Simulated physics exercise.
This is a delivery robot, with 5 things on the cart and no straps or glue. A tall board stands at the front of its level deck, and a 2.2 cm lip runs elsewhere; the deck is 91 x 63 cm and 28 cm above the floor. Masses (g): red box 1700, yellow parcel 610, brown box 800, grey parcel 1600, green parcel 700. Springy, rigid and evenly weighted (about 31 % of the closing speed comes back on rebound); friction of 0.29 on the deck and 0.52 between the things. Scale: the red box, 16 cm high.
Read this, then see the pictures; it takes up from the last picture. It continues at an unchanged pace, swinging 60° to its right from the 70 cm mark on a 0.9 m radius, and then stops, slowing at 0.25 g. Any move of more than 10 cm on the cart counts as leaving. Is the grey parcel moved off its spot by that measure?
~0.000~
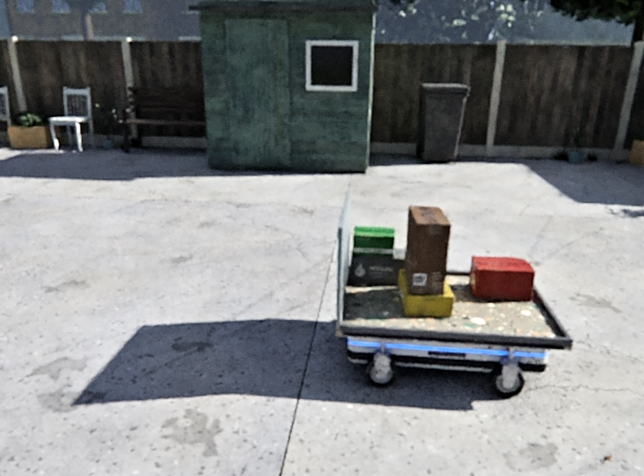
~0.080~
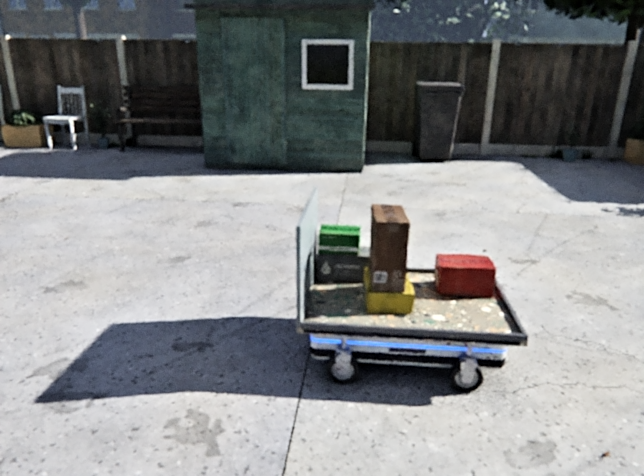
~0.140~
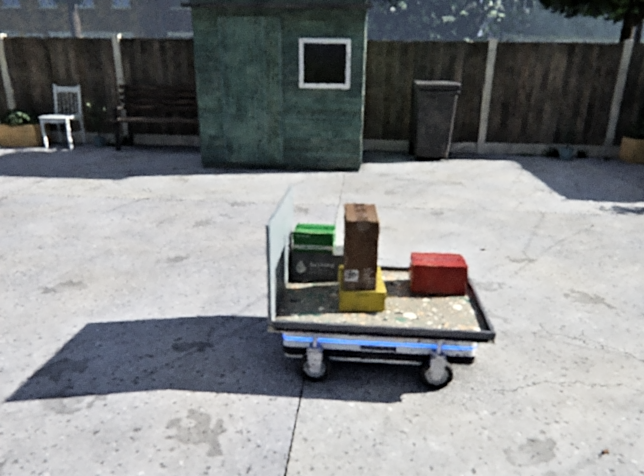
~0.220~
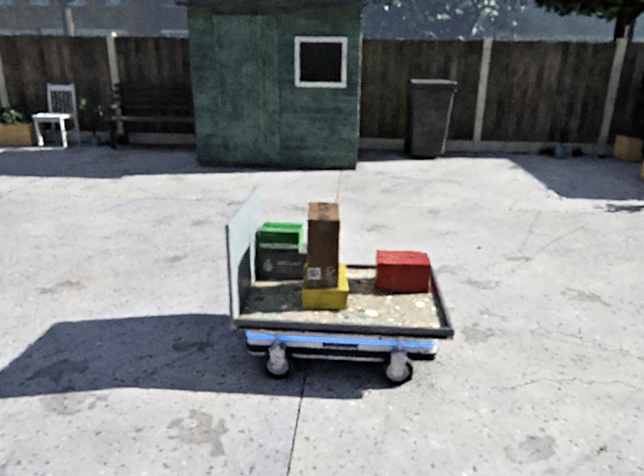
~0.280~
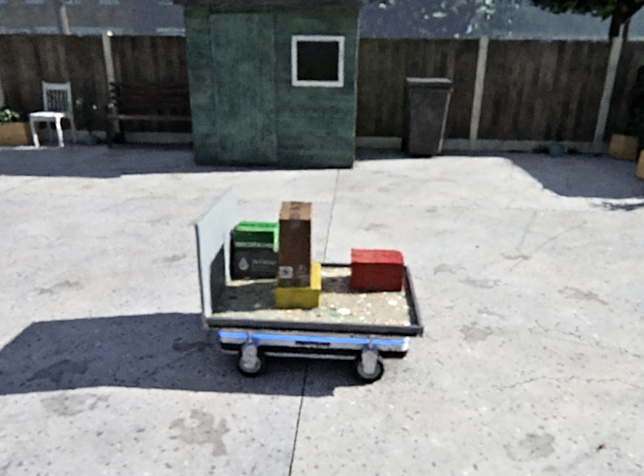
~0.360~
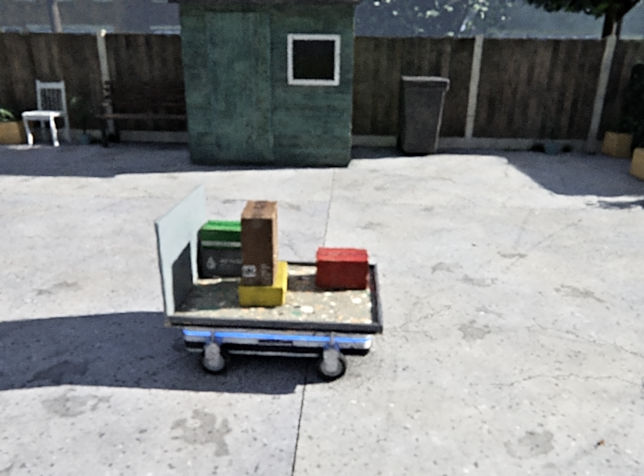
Yes.
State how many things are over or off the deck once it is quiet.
I make it 2.
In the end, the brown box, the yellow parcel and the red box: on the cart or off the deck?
Well, the brown box does come off, the yellow parcel does not come off, and the red box does not come off.
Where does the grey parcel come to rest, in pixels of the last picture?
It ends near (127, 181).
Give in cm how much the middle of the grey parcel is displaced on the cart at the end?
It ends about 34 centimetres from where it started.
By 0.56 s, cart 118 cm along, turned 21°; grey parcel 17 cm from its spot near (171, 249); green parcel 20 cm from its spot; brown box 14 cm from its spot.
By 0.86 s, cart 181 cm along, turned 58°; brown box now off the deck; grey parcel 35 cm from its spot near (145, 218); green parcel on its side.
By 1.36 s, cart 262 cm along, turned 60°; green parcel now off the deck; grey parcel 34 cm from its spot near (131, 187); red box 18 cm from its spot.
When it is over (2.2 s), off the deck, brown box and green parcel; not toppled but over 10 cm from the start, red box, yellow parcel and grey parcel. End places, in pixels of the last picture, grey parcel near (127, 181).
